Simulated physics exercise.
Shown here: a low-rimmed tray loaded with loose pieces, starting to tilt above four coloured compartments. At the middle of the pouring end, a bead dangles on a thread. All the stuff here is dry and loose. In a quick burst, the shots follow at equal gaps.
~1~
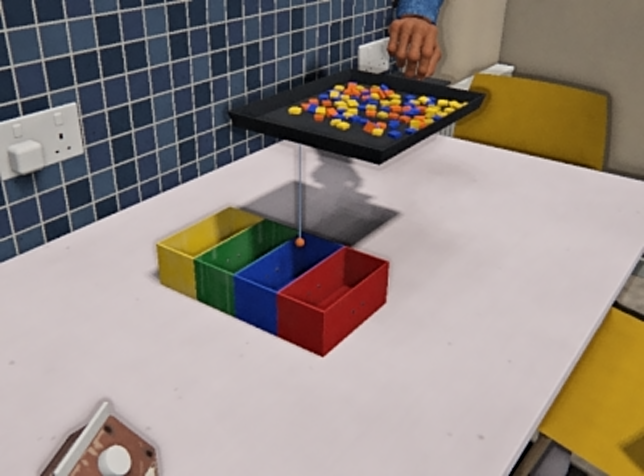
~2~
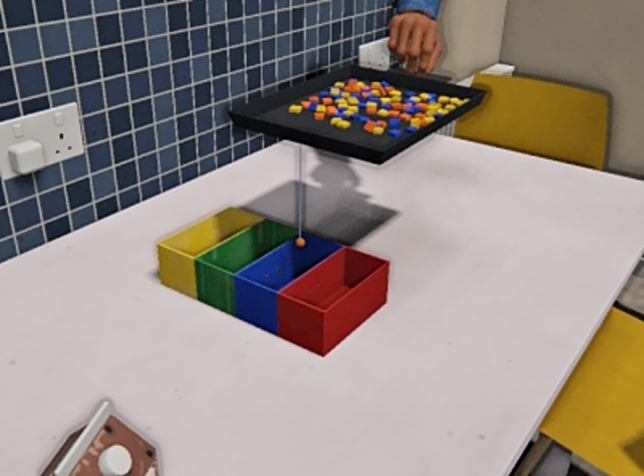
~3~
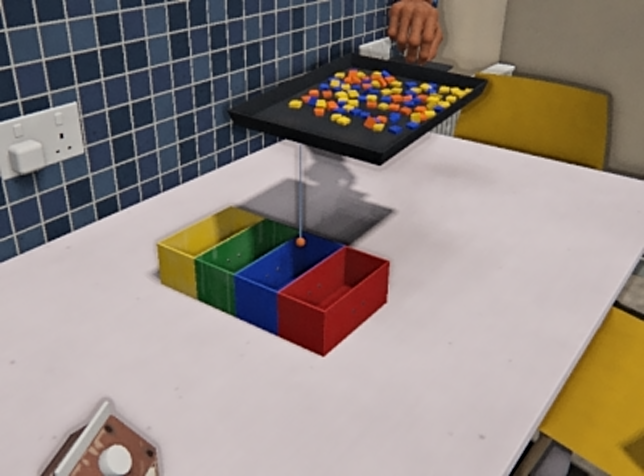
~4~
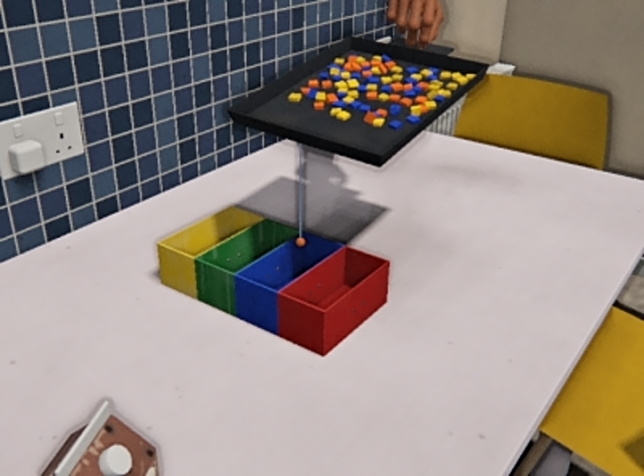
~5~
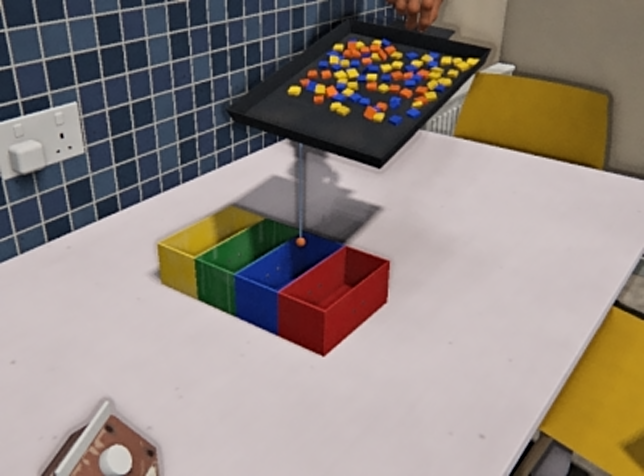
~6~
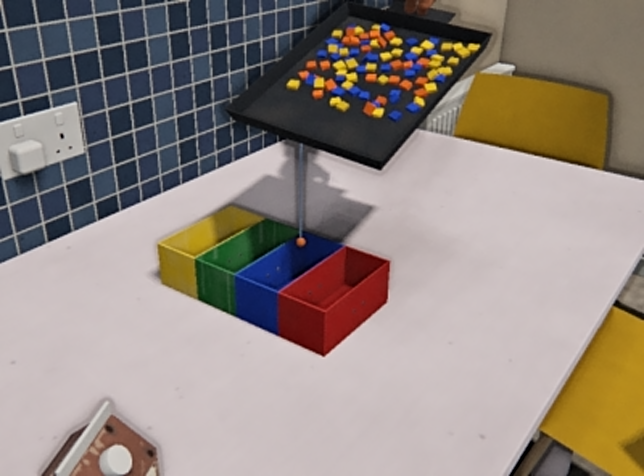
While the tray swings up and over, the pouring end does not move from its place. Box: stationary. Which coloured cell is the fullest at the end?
The red one.
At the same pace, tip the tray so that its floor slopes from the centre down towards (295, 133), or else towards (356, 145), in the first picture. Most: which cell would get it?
The green cell first, red second.
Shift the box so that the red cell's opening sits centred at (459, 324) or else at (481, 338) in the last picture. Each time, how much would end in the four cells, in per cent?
90 % for the first, 70 % for the second.
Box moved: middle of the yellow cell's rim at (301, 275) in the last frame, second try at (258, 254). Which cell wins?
Try 1: That green cell. Try 2: Blue.
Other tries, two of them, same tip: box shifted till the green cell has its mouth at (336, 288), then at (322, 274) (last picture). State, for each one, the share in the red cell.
About 0% on the first try and 0% on the second.
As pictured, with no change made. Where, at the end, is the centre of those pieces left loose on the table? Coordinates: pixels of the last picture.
Its middle is at roughly (364, 353).
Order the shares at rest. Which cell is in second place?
That's that blue cell.
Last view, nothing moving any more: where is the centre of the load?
The centre comes to rest near (323, 323).
Soon, tray tipped steeply; nearly all on the tray; a stray few falling or outside the box.
A while on, tray tipped past a quarter turn; about a third on the tray; about a quarter in the red cell; a small part in the blue cell; about a third falling or outside the box.
Towards the end, tray tipped past a quarter turn; about a third in the red cell; about a quarter in the blue cell; a small part in the green cell; about a third falling or outside the box.
Finally, tray tipped past a quarter turn; about a third in the red cell; about a quarter in the blue cell; a small part in the green cell; none in the yellow cell; about a third outside the box.
